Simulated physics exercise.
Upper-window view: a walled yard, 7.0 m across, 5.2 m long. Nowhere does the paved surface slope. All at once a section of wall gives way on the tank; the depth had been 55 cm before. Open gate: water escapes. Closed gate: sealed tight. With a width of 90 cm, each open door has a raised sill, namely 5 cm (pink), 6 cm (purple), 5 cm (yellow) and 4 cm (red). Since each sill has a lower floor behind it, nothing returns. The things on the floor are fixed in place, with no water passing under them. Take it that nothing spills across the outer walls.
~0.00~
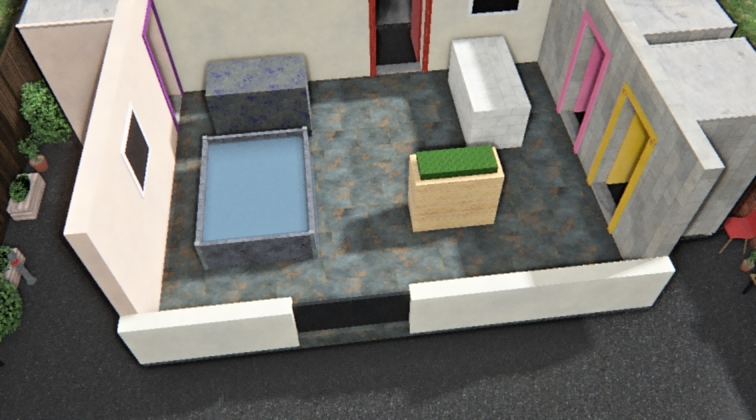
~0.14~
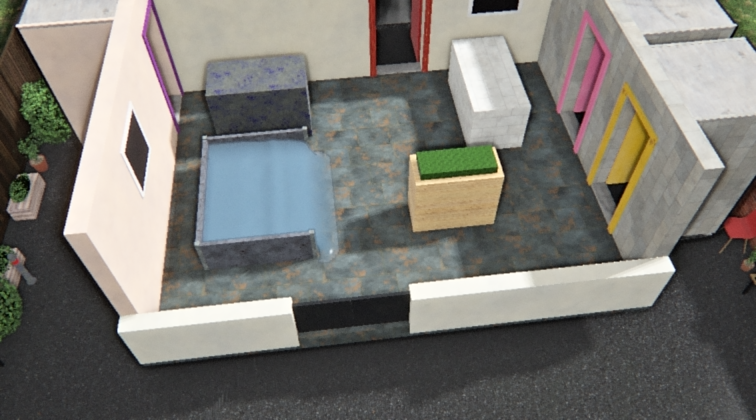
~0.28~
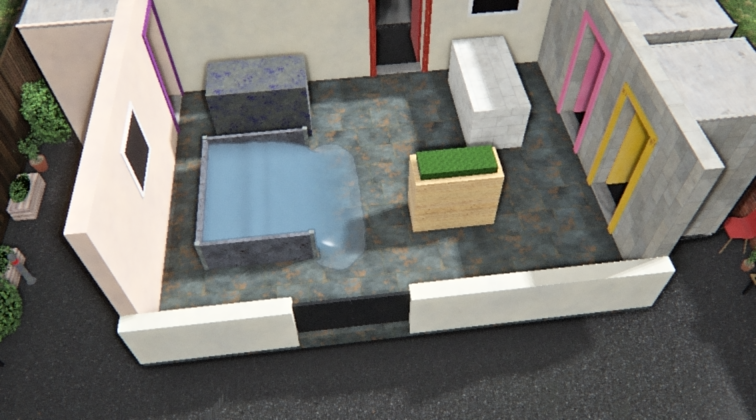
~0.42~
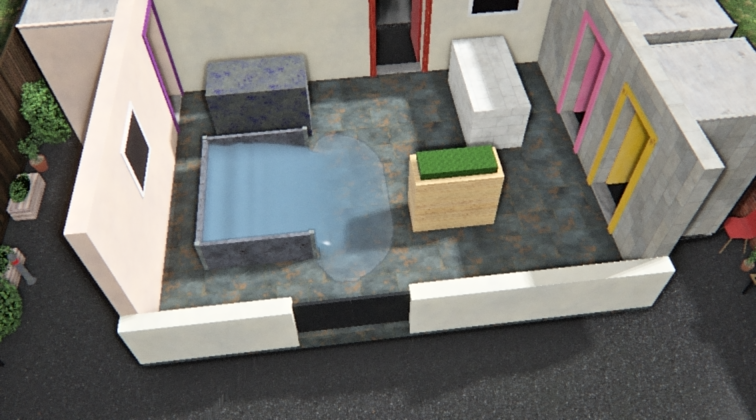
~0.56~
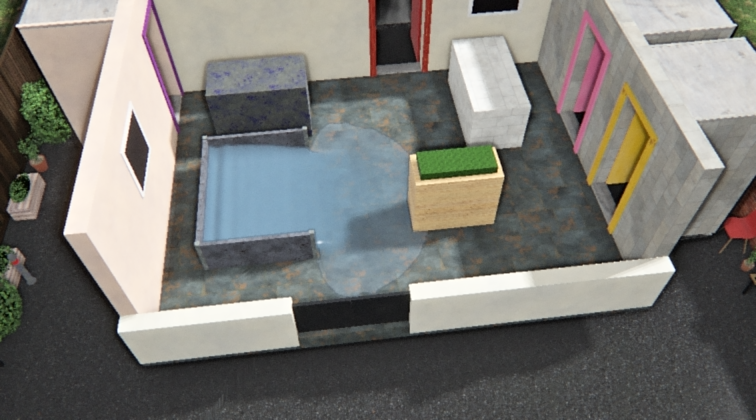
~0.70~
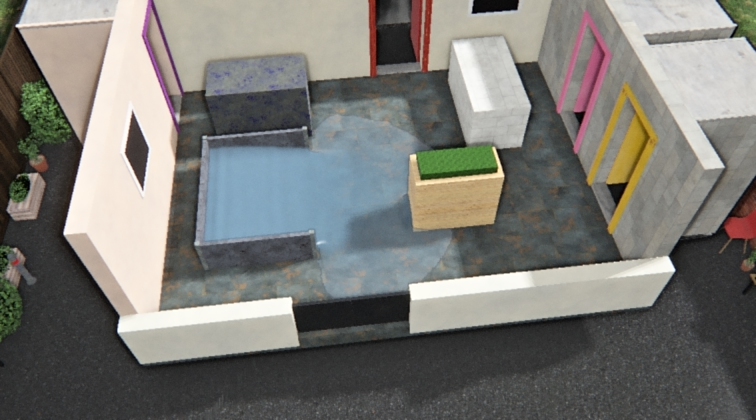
In a walled yard seen from above, a tank of still water lost most of its right side, and the water poured out and spread across the paving, reaching around the wooden box.
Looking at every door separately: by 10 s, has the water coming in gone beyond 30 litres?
Outcome: At the pink door the amount will overshoot the limit, at the purple door the amount will not overshoot the limit, at the yellow door the amount will overshoot the limit, at the red door the amount will overshoot the limit.
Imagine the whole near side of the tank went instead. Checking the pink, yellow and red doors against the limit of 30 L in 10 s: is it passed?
Pink: Within the limit; yellow: Exceeding the limit; red: Within the limit.
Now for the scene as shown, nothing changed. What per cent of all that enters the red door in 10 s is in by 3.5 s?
I'd put it at about 30 per cent by that point.
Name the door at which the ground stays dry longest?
That's the purple door.
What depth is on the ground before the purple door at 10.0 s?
Close to 7.0 cm of depth.
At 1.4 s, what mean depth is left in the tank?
The mean depth is around 25 cm.
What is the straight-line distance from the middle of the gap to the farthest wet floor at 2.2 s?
Some 5.0 metres from the gap.
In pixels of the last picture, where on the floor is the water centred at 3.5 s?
Centre: Approx. (425, 187) px.
After 1.4 s water covers 40 % of the floor and is deepest (36 cm) near (403, 212); pink door not reached, purple door not reached, yellow door not reached, red door not reached.
After 2.2 s water covers 55 % of the floor and is deepest (28 cm) near (462, 142); pink door 10 cm at the sill, 13 L in, purple door not reached, yellow door 6 cm at the sill, 0 L in, red door 5 cm at the sill, 0 L in.
After 3.5 s water covers 65 % of the floor and is deepest (22 cm) near (625, 286); pink door 9 cm at the sill, 41 L in, purple door not reached, yellow door 14 cm at the sill, 17 L in, red door 13 cm at the sill, 40 L in.
After 6.0 s water covers 90 % of the floor and is deepest (15 cm) near (546, 99); pink door 12 cm at the sill, 59 L in, purple door 7 cm at the sill, 0 L in, yellow door 9 cm at the sill, 75 L in, red door 9 cm at the sill, 113 L in.
After 10.0 s water covers 95 % of the floor and is deepest (8 cm) near (589, 290); pink door 6 cm at the sill, 84 L in, purple door 7 cm at the sill, 3 L in, yellow door 7 cm at the sill, 102 L in, red door 6 cm at the sill, 145 L in.
